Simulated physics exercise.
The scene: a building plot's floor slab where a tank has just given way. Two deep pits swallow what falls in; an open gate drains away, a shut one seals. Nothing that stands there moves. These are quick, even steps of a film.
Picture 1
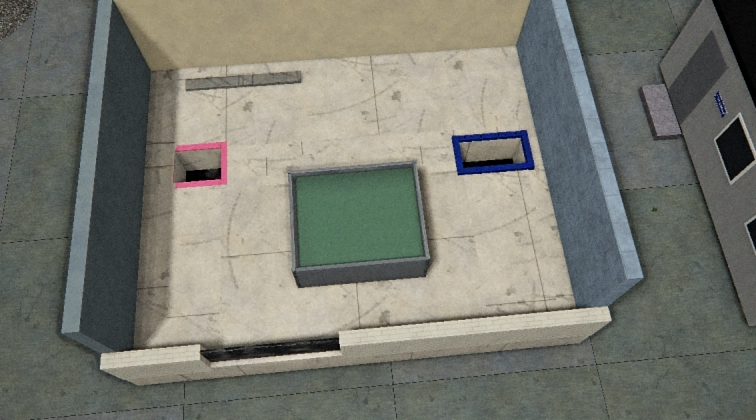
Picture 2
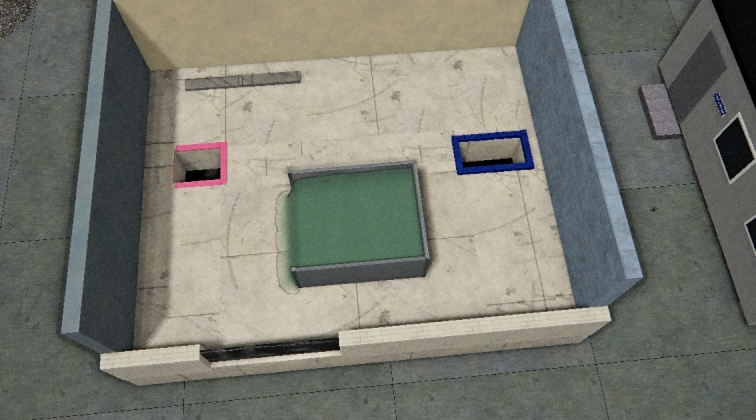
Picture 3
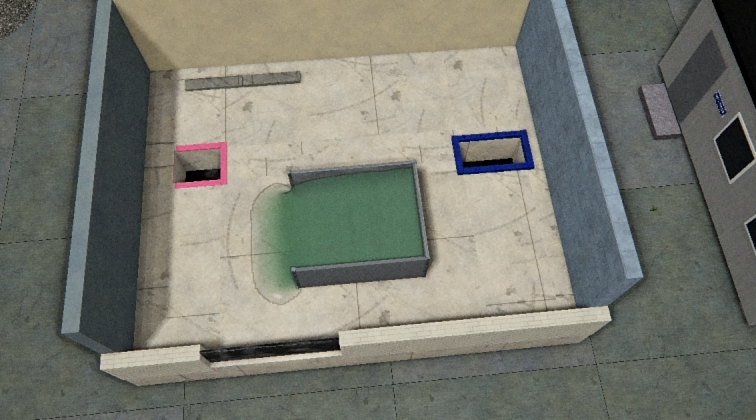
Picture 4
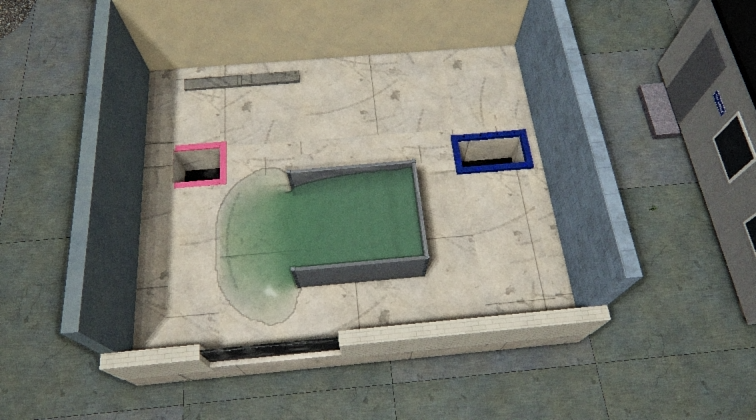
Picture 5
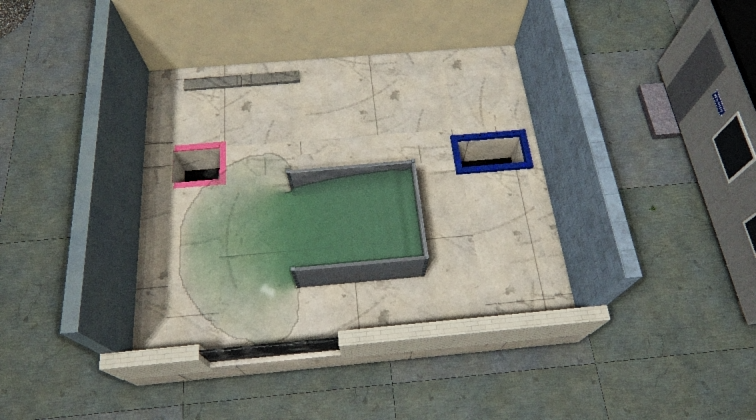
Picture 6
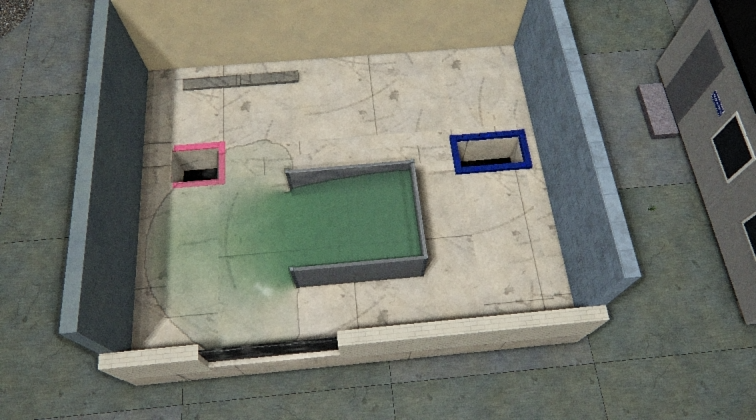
On a walled floor slab, green water pours from a tank's open left side and spreads leftward.
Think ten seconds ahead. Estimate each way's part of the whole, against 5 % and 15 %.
In the end: The gate takes less than 5 %; the pink pit takes more than 15 %; the blue pit takes less than 5 %.
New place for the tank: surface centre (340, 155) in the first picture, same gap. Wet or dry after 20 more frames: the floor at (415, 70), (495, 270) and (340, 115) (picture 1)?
One after the other: No water, no water, free of water.
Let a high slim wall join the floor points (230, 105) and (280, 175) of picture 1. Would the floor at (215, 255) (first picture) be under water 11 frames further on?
There: Awash.
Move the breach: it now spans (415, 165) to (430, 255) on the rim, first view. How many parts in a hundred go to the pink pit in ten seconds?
Roughly, in per cent: Pink 6.
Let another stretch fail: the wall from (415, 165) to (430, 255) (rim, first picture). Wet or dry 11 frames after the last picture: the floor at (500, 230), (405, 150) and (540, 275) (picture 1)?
As listed: Covered, no water, under water.
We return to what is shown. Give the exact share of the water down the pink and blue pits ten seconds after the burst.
About 36 and 0 per cent.
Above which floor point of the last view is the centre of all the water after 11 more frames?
At about (243, 249).
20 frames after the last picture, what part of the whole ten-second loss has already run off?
Roughly 45 per cent.
A moment on, water covers 25 % of the floor; the gate 0 %, the pink pit 2 %, the blue pit 0 %.
Next, water covers 30 % of the floor; the gate 0 %, the pink pit 7 %, the blue pit 0 %.
Then, water covers 40 % of the floor; the gate 0 %, the pink pit 16 %, the blue pit 0 %.
Later, water covers 75 % of the floor; the gate 0 %, the pink pit 28 %, the blue pit 0 %.
In the end, water covers 95 % of the floor; the gate 0 %, the pink pit 35 %, the blue pit 0 %.
